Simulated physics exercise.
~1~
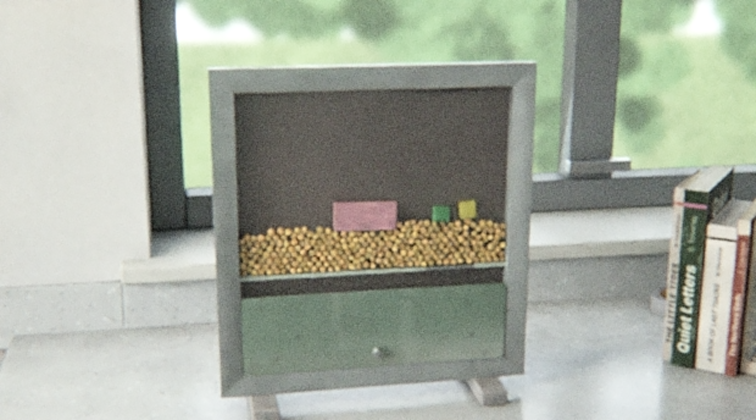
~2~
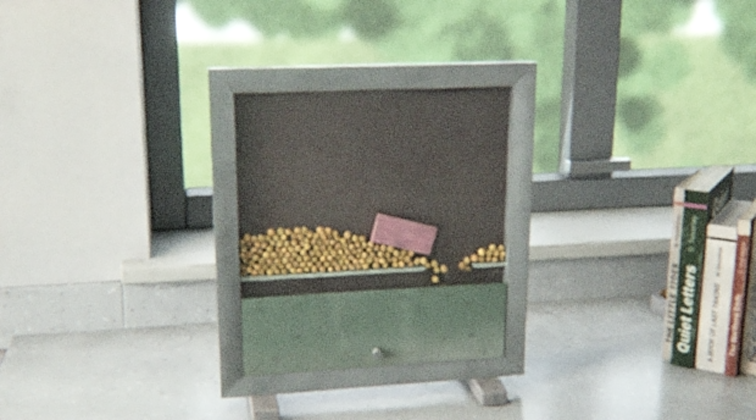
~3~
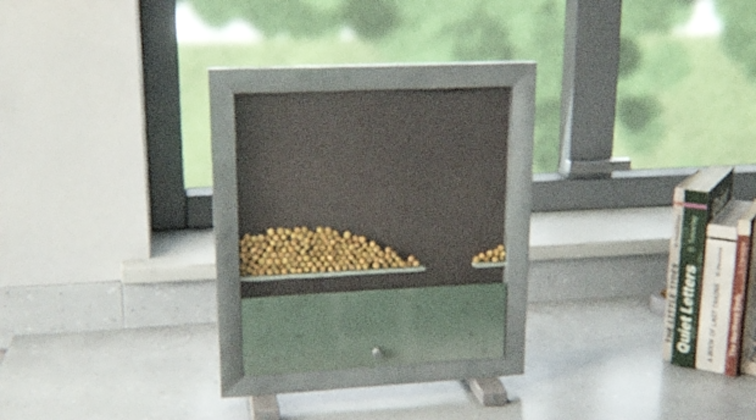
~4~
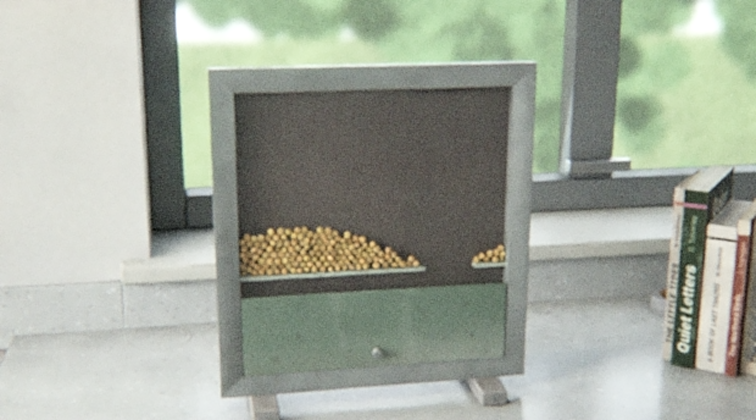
Pale wooden beads drain through a gap right of centre in the floor of an upright framed box, and the small green and yellow blocks disappear, then the pink block tilts, slides right and vanishes too, leaving a large sloping heap on the left and a small one on the right.
